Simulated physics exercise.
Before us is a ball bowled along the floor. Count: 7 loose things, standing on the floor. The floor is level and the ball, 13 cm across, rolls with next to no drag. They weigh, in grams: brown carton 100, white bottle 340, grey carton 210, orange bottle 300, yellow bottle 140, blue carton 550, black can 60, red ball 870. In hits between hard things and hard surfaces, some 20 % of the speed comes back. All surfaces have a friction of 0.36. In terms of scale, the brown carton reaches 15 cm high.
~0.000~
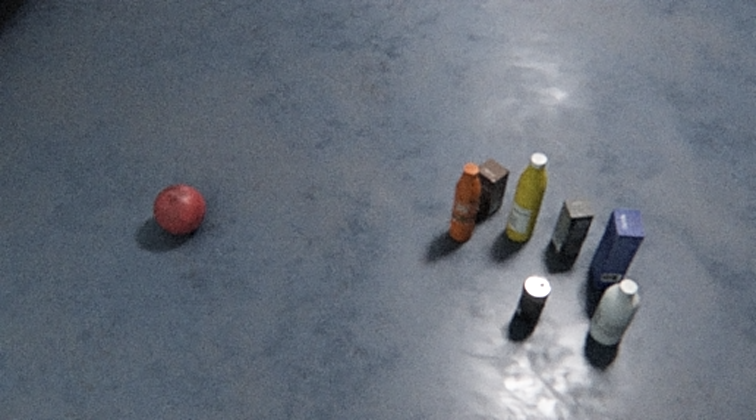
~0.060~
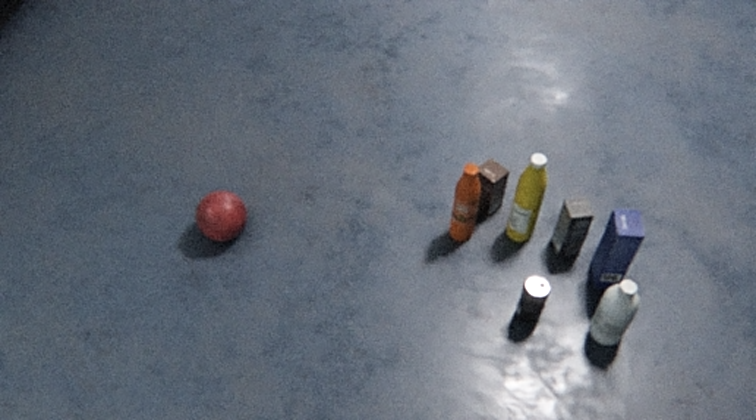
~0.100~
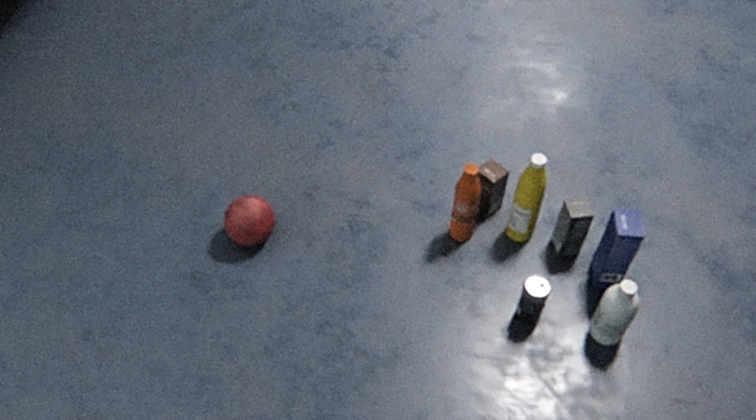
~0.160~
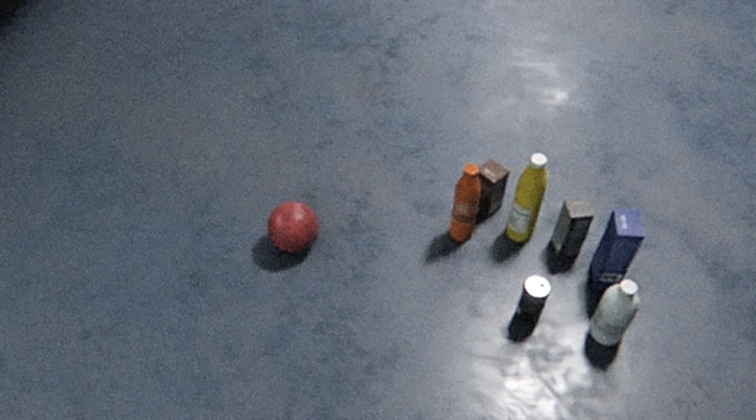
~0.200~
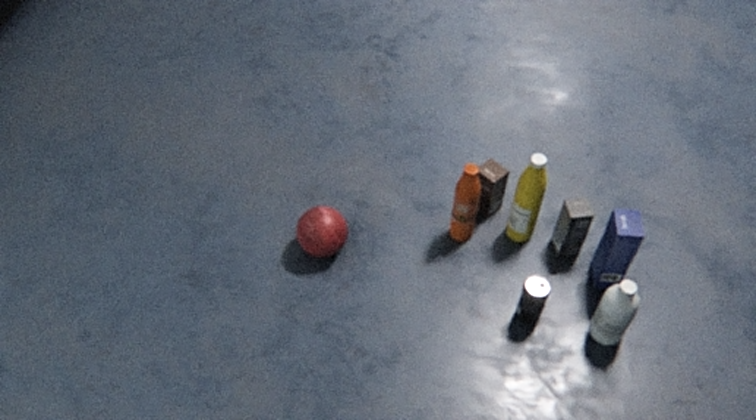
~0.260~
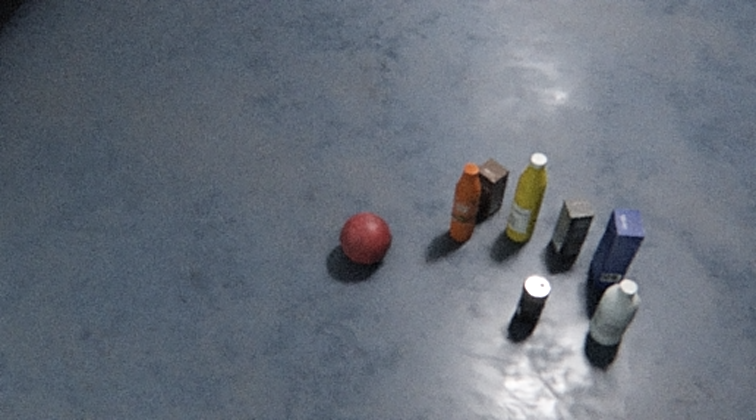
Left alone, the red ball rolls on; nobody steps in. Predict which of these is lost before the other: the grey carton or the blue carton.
Before the other: The latter one named.
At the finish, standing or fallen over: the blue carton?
In the last frame the blue carton does not stay up.
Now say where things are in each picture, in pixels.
In the first frame, 0 cm rolled; red ball (180, 209); grey carton (572, 228); blue carton (616, 251).
In the second frame, 12 cm rolled; red ball (222, 216); orange bottle (466, 202).
In the third frame, 20 cm rolled; red ball (250, 220); black can (533, 301).
In the fourth frame, 31 cm rolled; red ball (293, 227); white bottle (617, 310).
In the fifth frame, 39 cm rolled; red ball (322, 232); yellow bottle (529, 198).
In the sixth frame, 51 cm rolled; red ball (366, 239); grey carton (572, 228); blue carton (616, 251).
After 0.56 s, 108 cm rolled; red ball near (589, 274); blue carton 6° off upright near (625, 249).
After 0.86 s, 142 cm rolled; red ball near (734, 310); blue carton on its side near (693, 249); white bottle moved 2 cm.
After 1.26 s, 187 cm rolled; blue carton on its side near (697, 248); white bottle moved 2 cm.
In the end (1.5 s), toppled on the floor, blue carton; the other 6 under 8 cm from the start. At the end, from the last picture's camera, grey carton near (572, 228), blue carton near (697, 248). Grey carton was never lost; blue carton went at 0.68 s.
